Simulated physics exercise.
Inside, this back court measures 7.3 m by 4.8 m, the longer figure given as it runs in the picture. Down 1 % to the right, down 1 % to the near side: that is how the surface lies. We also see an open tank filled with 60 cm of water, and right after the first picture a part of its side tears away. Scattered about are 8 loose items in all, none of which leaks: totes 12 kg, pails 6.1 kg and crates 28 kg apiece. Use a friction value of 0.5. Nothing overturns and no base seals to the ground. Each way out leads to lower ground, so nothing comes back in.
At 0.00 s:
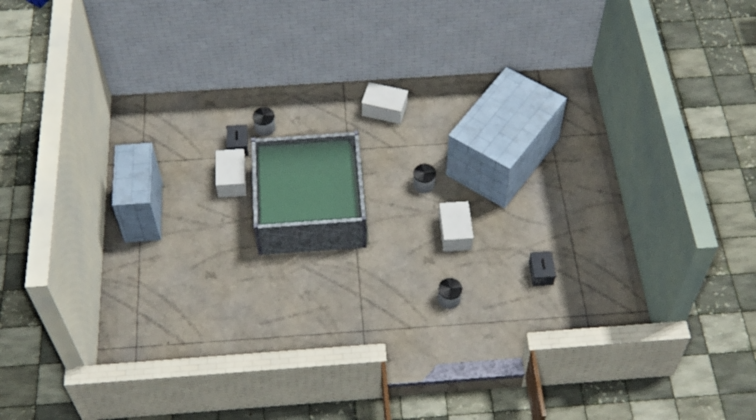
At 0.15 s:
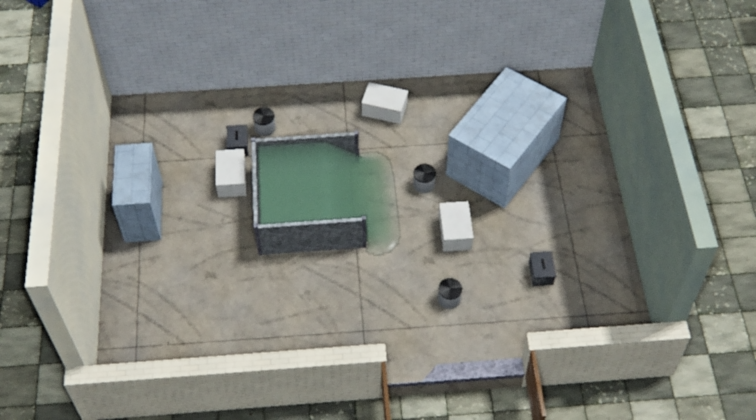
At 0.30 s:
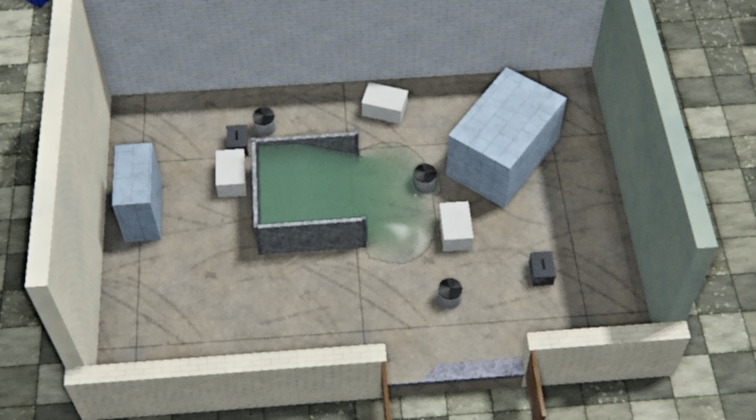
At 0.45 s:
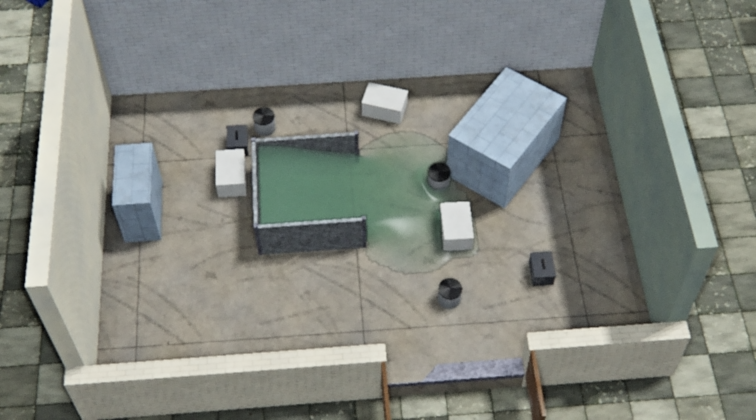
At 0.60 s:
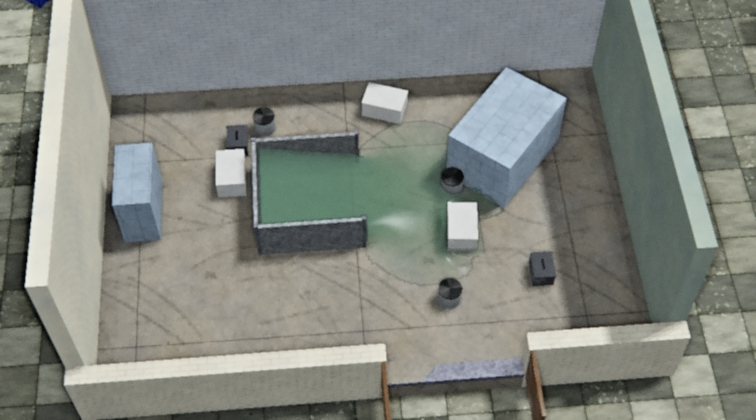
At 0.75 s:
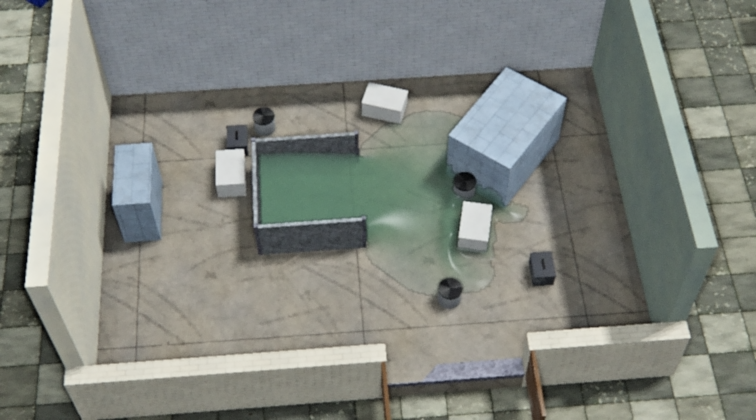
At the start, a walled court holds a square tank of green water among scattered pails and crates. The tank's right side gives way and water spreads rightward across the floor, pushing a nearby pail toward the large blue block, then shifting a white crate slightly to the right.
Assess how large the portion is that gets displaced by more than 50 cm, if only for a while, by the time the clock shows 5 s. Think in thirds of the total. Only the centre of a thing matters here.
My answer: One to two thirds of the total.
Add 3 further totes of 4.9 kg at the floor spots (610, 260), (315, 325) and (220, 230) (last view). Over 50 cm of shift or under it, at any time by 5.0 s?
Well, in turn they are above that, below that and below that.
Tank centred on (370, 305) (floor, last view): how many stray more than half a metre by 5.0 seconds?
In that case the number is 2.
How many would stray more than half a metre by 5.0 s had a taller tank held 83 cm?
That would give 4.
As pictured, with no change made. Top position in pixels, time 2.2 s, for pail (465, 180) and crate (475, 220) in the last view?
About (590, 293) for the first and (625, 289) for the second.
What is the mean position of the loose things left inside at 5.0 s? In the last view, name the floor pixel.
Roughly at (414, 208).
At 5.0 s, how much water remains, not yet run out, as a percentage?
Roughly 94 percent.
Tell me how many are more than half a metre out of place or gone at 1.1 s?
2 in all.
After 1.1 s 2 of 8 are over 50 cm from their spots; 1 afloat.
After 2.2 s 3 of 8 are over 50 cm from their spots; 2 afloat.
After 3.5 s 3 of 8 are over 50 cm from their spots; 3 afloat.
After 5.0 s 3 of 8 are over 50 cm from their spots, and 3 have been at some point; 1 afloat.
